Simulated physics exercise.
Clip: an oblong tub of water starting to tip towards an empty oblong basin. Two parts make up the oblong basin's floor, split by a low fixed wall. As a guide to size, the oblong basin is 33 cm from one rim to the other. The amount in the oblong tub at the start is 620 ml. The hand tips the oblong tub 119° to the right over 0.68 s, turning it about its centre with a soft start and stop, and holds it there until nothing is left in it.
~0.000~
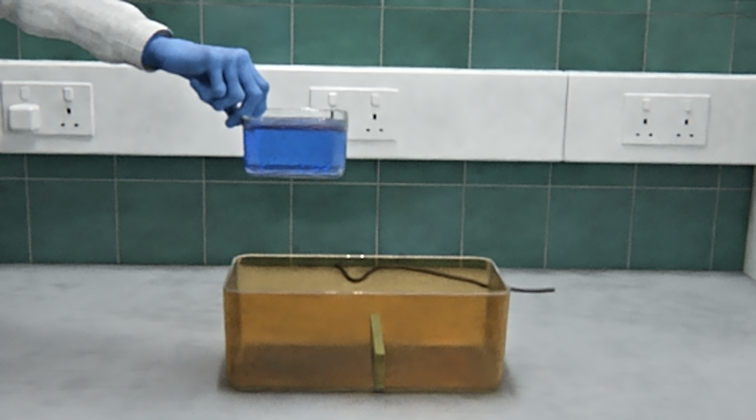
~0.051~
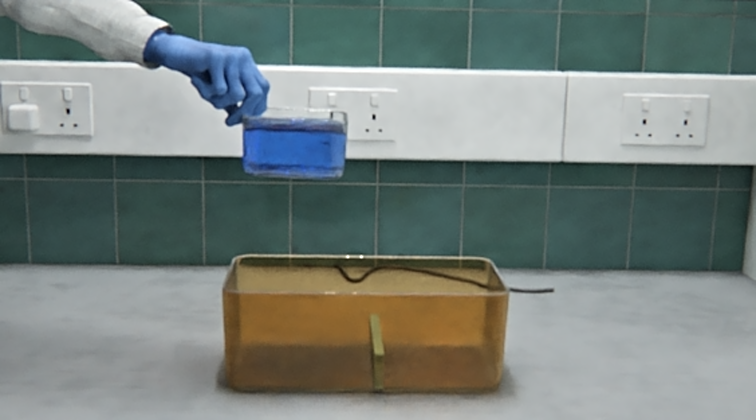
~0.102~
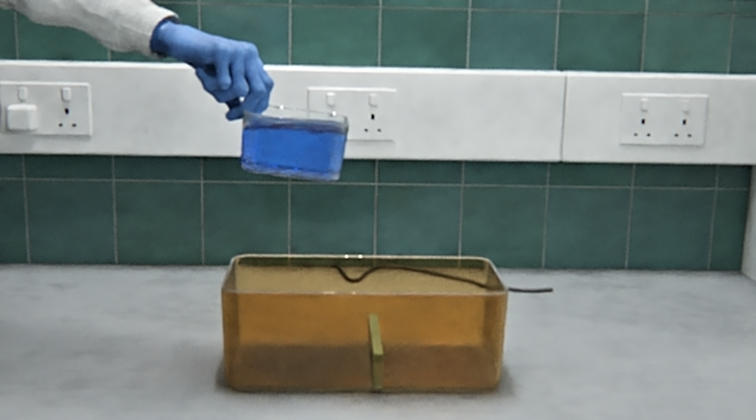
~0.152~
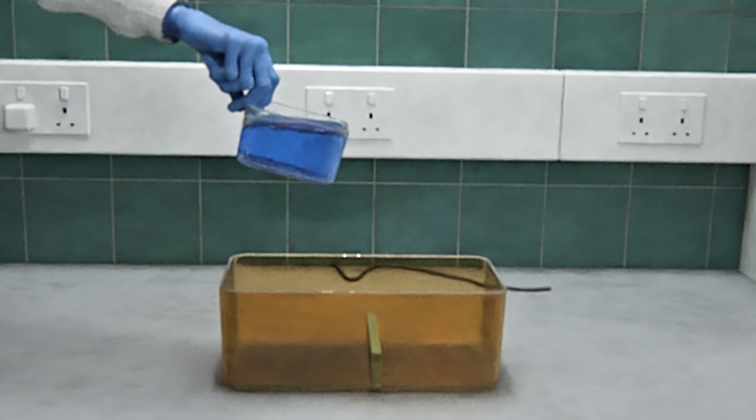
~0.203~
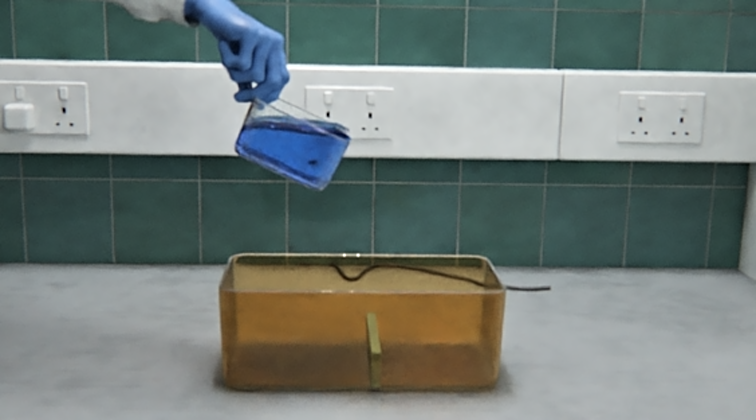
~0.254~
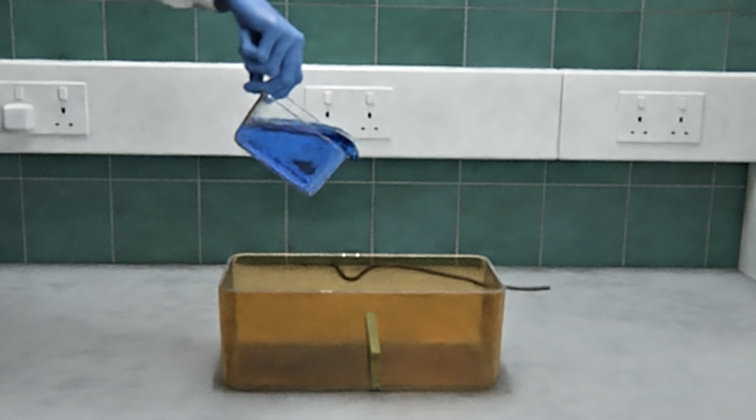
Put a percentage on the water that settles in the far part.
Roughly 69 per cent ends up there.
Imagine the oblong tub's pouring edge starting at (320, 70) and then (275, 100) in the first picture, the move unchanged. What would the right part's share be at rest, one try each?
Respectively 60 and 10 %.
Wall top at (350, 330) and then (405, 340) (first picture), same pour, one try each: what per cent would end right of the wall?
80 % and 40 %.
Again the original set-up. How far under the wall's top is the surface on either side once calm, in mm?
Noted: Left near 38 mm, right near 24 mm.
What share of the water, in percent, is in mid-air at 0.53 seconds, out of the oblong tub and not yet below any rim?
Roughly 44 percent.
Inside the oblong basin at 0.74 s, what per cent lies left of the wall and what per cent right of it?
Near 24 on the left, 72 on the right.
After 0.53 s the tilt is 106° and 13 per cent is still to pour, 1 is left of the wall and 41 right of it.
After 0.74 s the tilt is 119° and 1 per cent is still to pour, 23 is left of the wall and 71 right of it.
After 0.95 s the tilt is 119° and 0 per cent is still to pour, 29 is left of the wall and 69 right of it.
After 1.18 s the tilt is 119° and 0 per cent is still to pour, 29 is left of the wall and 69 right of it.
In the end 29 per cent lies left of the wall, 69 right of it and 2 outside.
